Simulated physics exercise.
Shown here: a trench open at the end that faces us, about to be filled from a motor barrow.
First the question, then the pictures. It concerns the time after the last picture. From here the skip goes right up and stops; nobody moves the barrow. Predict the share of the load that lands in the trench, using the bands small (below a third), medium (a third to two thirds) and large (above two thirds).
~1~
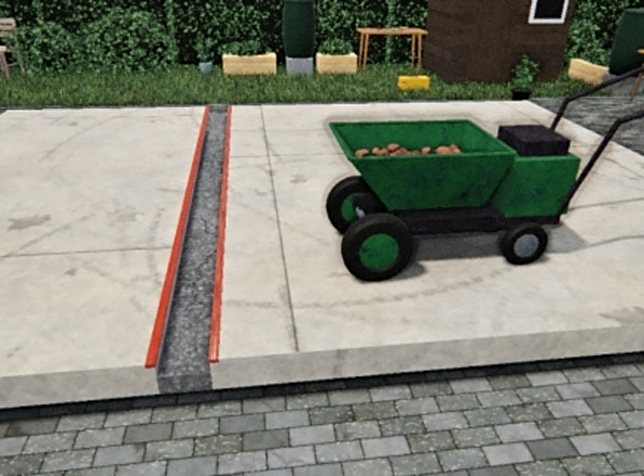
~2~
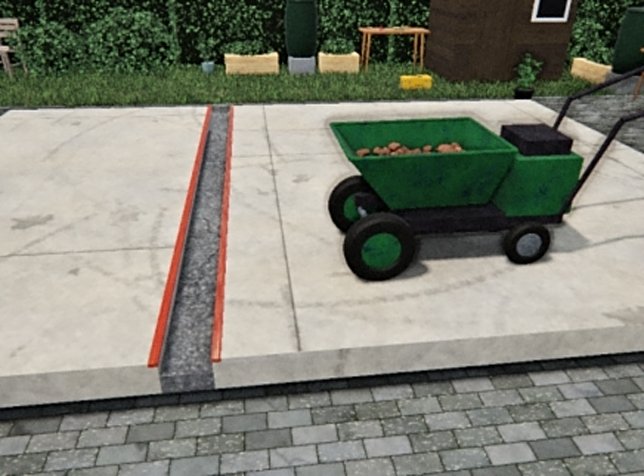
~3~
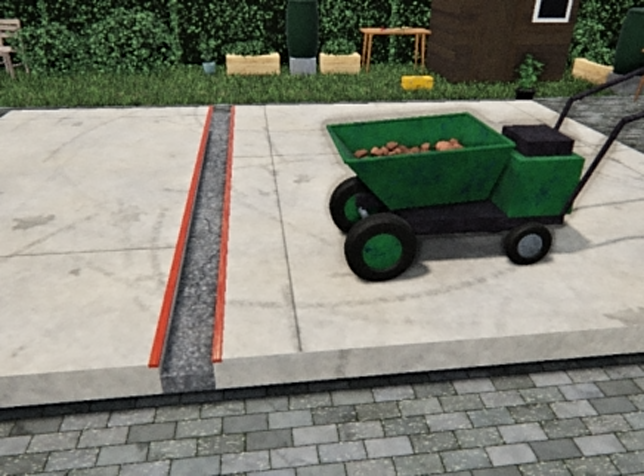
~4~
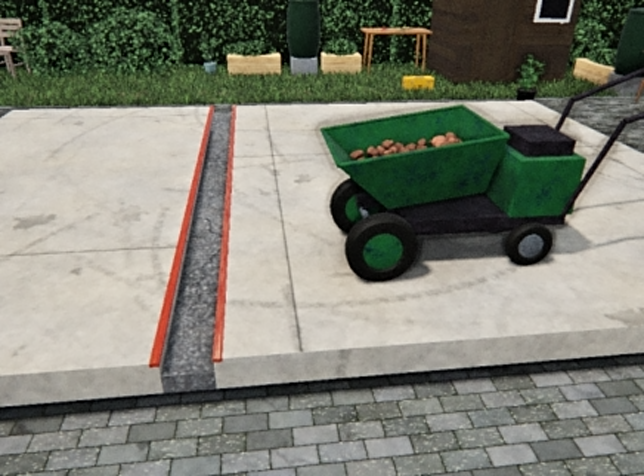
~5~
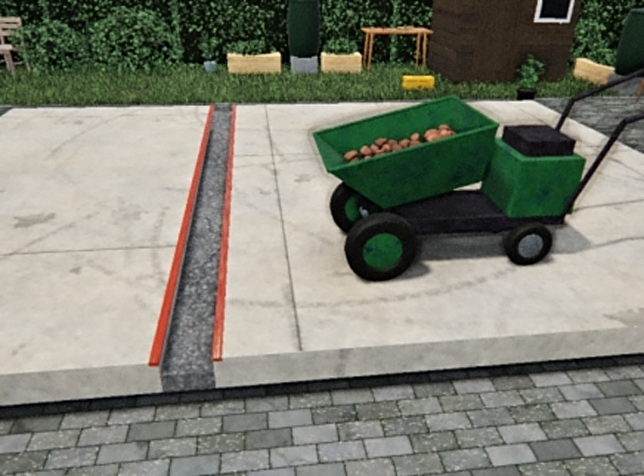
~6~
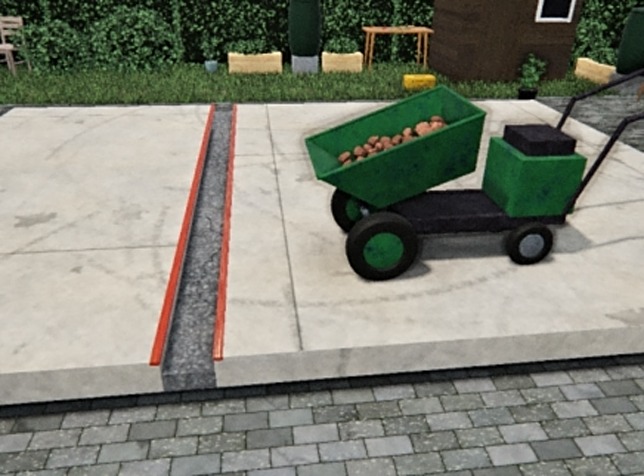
Small.
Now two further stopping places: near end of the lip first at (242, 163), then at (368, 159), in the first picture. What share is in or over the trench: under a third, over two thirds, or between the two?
In the first case under a third, in the second case less than a third.
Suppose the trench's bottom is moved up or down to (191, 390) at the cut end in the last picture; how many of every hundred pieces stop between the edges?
30 %.
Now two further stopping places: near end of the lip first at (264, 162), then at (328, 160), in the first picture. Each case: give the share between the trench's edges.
Estimates: 60 %, 50 %.
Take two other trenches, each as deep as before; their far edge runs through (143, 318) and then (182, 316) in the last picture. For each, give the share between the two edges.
The first try lands around 30 %, the second around 20 %.
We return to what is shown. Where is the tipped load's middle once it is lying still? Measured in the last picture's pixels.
I'd put the middle somewhere around (245, 257).
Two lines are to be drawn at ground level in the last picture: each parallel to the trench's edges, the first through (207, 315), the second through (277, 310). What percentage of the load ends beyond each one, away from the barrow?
I'd say some 20 in a hundred, and after that 80 in a hundred.
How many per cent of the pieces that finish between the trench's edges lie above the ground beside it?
It works out at about 15 percent.
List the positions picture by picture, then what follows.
In the first frame, lip of the skip at (350, 159), level; top of the load at (413, 160), lumps of rubble; first edge of the trench at (217, 315); far edge at (160, 319), the trench under half as wide as the skip, and shallow for its width.
In the second frame, lip of the skip at (350, 159), tipped barely; top of the load at (429, 164).
In the third frame, lip of the skip at (346, 162), tipped barely; top of the load at (438, 161).
In the fourth frame, lip of the skip at (339, 166), tipped a little; top of the load at (445, 148).
In the fifth frame, lip of the skip at (329, 171), tipped a little; top of the load at (443, 153).
In the sixth frame, lip of the skip at (319, 178), tipped clearly; top of the load at (436, 145); first edge of the trench at (221, 313); far edge at (164, 317).
Soon after the last picture, skip tipped steeply; all in the skip.
A little later, skip tipped right over; most in the skip; about a quarter short of the trench; a stray few in or heaped over the trench; a stray few falling.
Later still, skip tipped right over; about a quarter in the skip; about two thirds short of the trench; about a quarter in or heaped over the trench; a stray few beyond it.
At rest, skip tipped right over; a small part in the skip; about two thirds short of the trench; about a quarter in or heaped over the trench; a stray few beyond it.
